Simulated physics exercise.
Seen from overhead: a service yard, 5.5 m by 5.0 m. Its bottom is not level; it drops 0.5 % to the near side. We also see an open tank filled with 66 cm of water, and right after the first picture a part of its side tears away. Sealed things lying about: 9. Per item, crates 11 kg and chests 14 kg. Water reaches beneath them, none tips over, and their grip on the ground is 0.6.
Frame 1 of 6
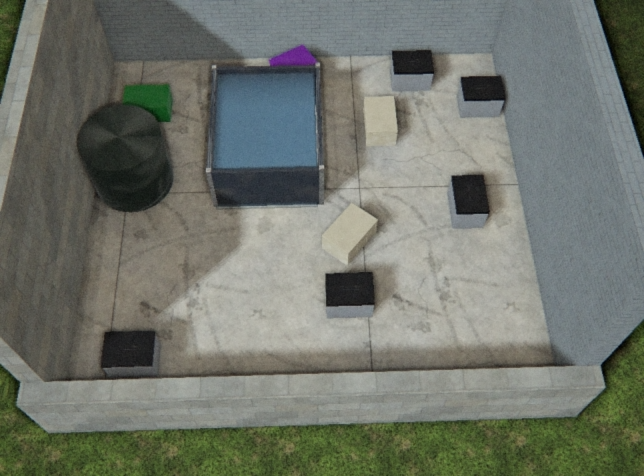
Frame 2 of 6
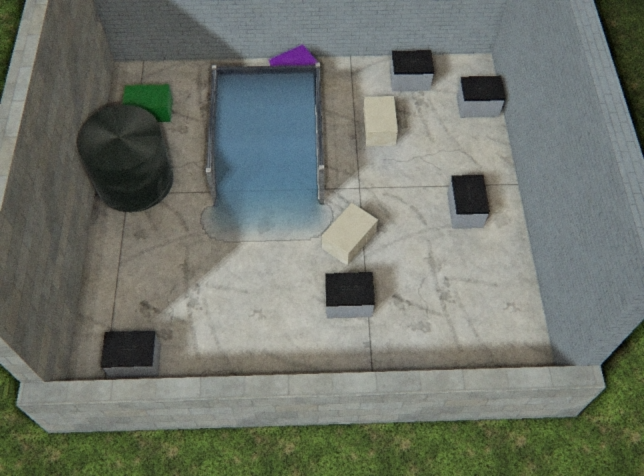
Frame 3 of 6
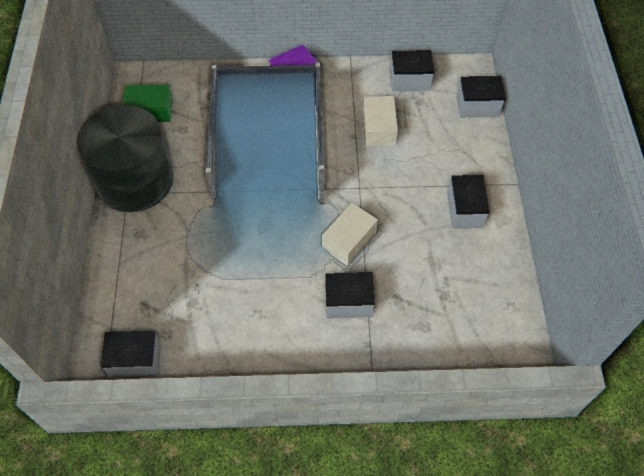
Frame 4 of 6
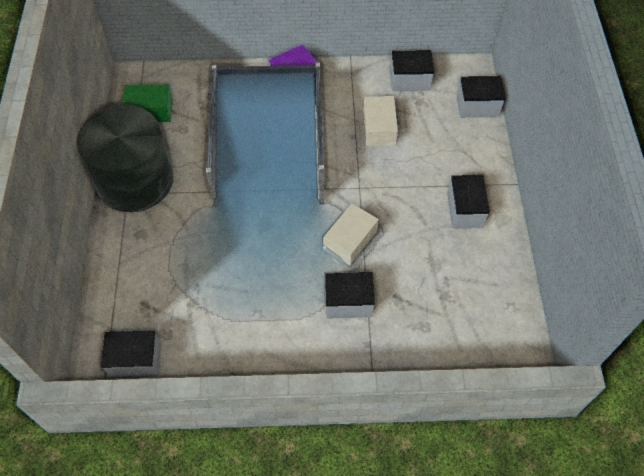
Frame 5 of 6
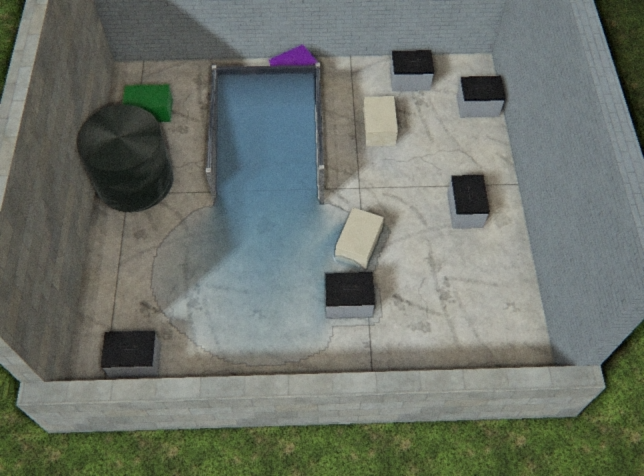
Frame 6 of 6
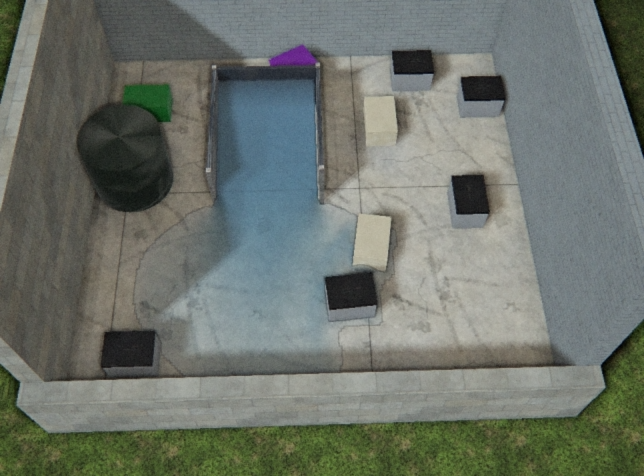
Water pouring from an open tank in a walled yard, spreading across the floor and turning and nudging a cream block.
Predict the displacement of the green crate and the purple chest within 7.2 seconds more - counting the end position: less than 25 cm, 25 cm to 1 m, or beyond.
The green crate should remain roughly unmoved, the purple chest should remain roughly unmoved.
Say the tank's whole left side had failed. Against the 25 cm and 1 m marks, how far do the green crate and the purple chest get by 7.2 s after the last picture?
Under that change the green crate would be borne far and the purple chest would be borne far.
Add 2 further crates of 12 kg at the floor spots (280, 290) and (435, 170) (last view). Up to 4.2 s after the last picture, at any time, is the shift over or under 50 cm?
One by one: Beyond it, then within it.
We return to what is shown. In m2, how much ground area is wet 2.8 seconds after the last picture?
Wet: Near 16 m2.
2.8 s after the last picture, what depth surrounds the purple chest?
Around 0 cm.
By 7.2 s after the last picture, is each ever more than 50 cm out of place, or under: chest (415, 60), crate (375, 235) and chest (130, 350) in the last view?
Taking them in order: Fell shy, exceeded and exceeded.
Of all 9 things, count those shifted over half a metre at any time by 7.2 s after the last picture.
Result: 5.
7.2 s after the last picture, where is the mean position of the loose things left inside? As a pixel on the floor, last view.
Roughly at (348, 133).
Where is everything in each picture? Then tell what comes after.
The first frame shows the green crate at (146, 96), on the bottom; the purple chest at (293, 61) rests on the ground; water covers 2.1 m2; 0 of 9 have shifted.
The second frame shows the green crate at (146, 96), on the bottom; the purple chest at (293, 61) rests on the ground; 2.9 m2 under water; 0 of 9 have shifted.
The third frame shows the green crate at (146, 96), on the bottom; the purple chest at (293, 61) rests on the ground; 3.8 m2 under water; 0 of 9 have shifted.
The fourth frame shows the green crate at (146, 96) rests on the ground; the purple chest at (293, 61), on the bottom; water covers 5.1 m2; 0 of 9 have shifted.
The fifth frame shows the green crate at (146, 96) rests on the ground; the purple chest at (293, 61), on the bottom; water covers 6.3 m2; 1 of 9 have shifted.
The sixth frame shows the green crate at (146, 96), on the bottom; the purple chest at (293, 61), on the bottom; 7.7 m2 under water; 1 of 9 have shifted.
Then, 0.9 s after the last picture the green crate is near (146, 96), 0.0 m from its start, aground; the purple chest is near (293, 61), 0.0 m from its start, aground; 2 afloat.
Then, 2.8 s after the last picture the green crate is near (146, 96), 0.0 m from its start, aground; the purple chest is near (293, 61), 0.0 m from its start, aground; 2 afloat.
Then, 4.8 s after the last picture the green crate is near (146, 96), 0.0 m from its start, aground; the purple chest is near (293, 61), 0.0 m from its start, aground; 1 afloat.
Then, 7.2 s after the last picture the green crate is near (146, 96), 0.0 m from its start, aground; the purple chest is near (293, 61), 0.0 m from its start, aground; 2 afloat.
